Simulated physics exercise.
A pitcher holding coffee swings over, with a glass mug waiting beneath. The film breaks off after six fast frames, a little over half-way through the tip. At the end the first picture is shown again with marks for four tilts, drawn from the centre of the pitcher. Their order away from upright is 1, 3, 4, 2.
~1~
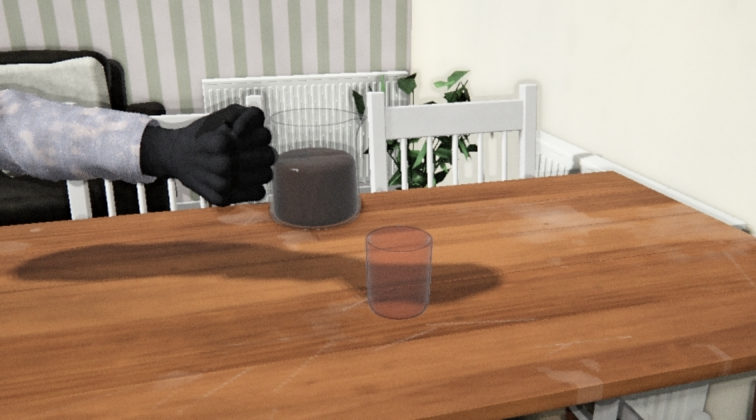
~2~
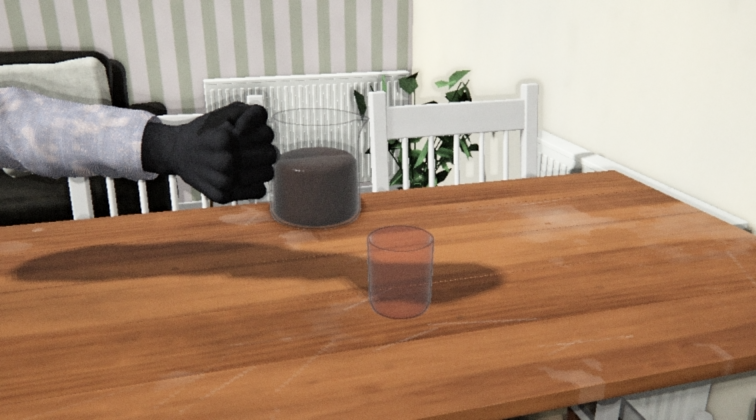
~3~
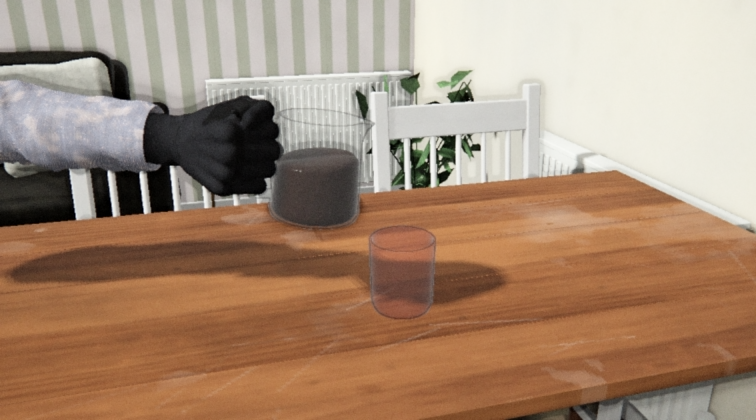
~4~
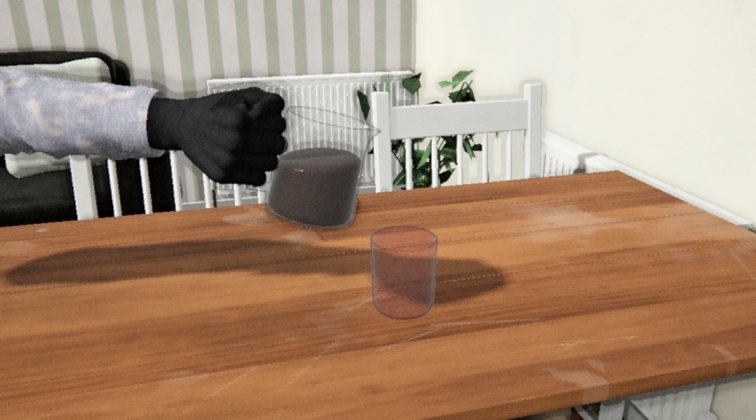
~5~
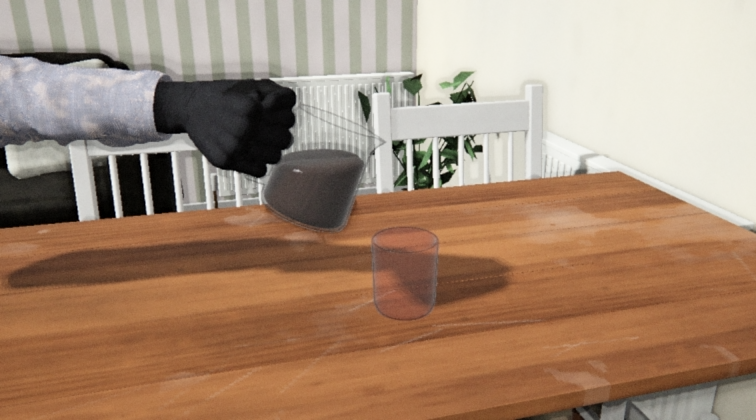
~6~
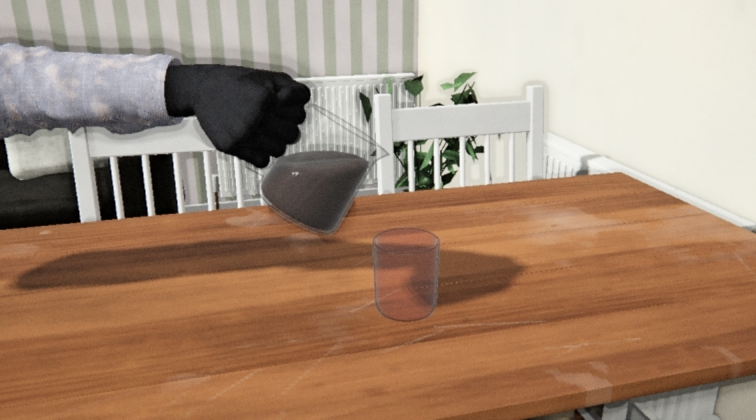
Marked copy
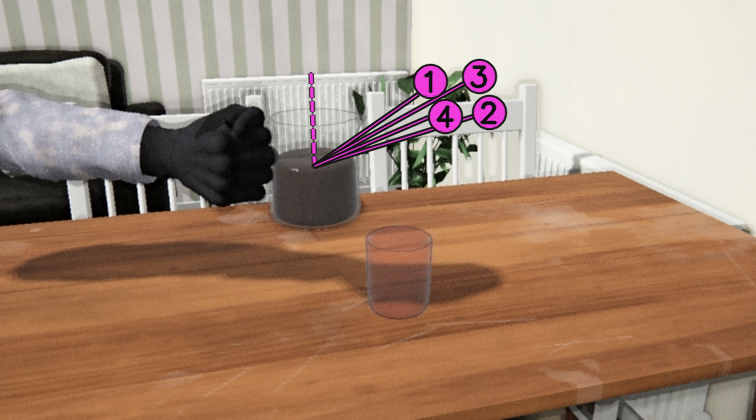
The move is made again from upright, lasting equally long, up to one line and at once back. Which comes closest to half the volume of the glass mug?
4 is best.
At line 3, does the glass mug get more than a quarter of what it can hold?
Yes, it does.
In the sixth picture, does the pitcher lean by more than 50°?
No, it does not.
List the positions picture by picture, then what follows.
Upright, lip at (365, 116); rim of the glass mug round (399, 238); nothing has left yet.
Upright, lip at (367, 118); nothing has left yet.
Tipped about 7°, lip at (373, 122); nothing has left yet.
Tipped about 14°, lip at (379, 130); nothing has left yet.
Tipped about 23°, lip at (384, 141); nothing has left yet.
Tipped about 33°, lip at (388, 153); nothing has left yet.
On the marked copy, 1 at (417, 94); 2 at (473, 116); 3 at (464, 83); 4 at (427, 117).
With 1, the glass mug ends with about 22 % of what it can hold.
With 2, the glass mug ends with about 64 % of what it can hold.
With 3, the glass mug ends with about 36 % of what it can hold.
With 4, the glass mug ends with about 51 % of what it can hold.
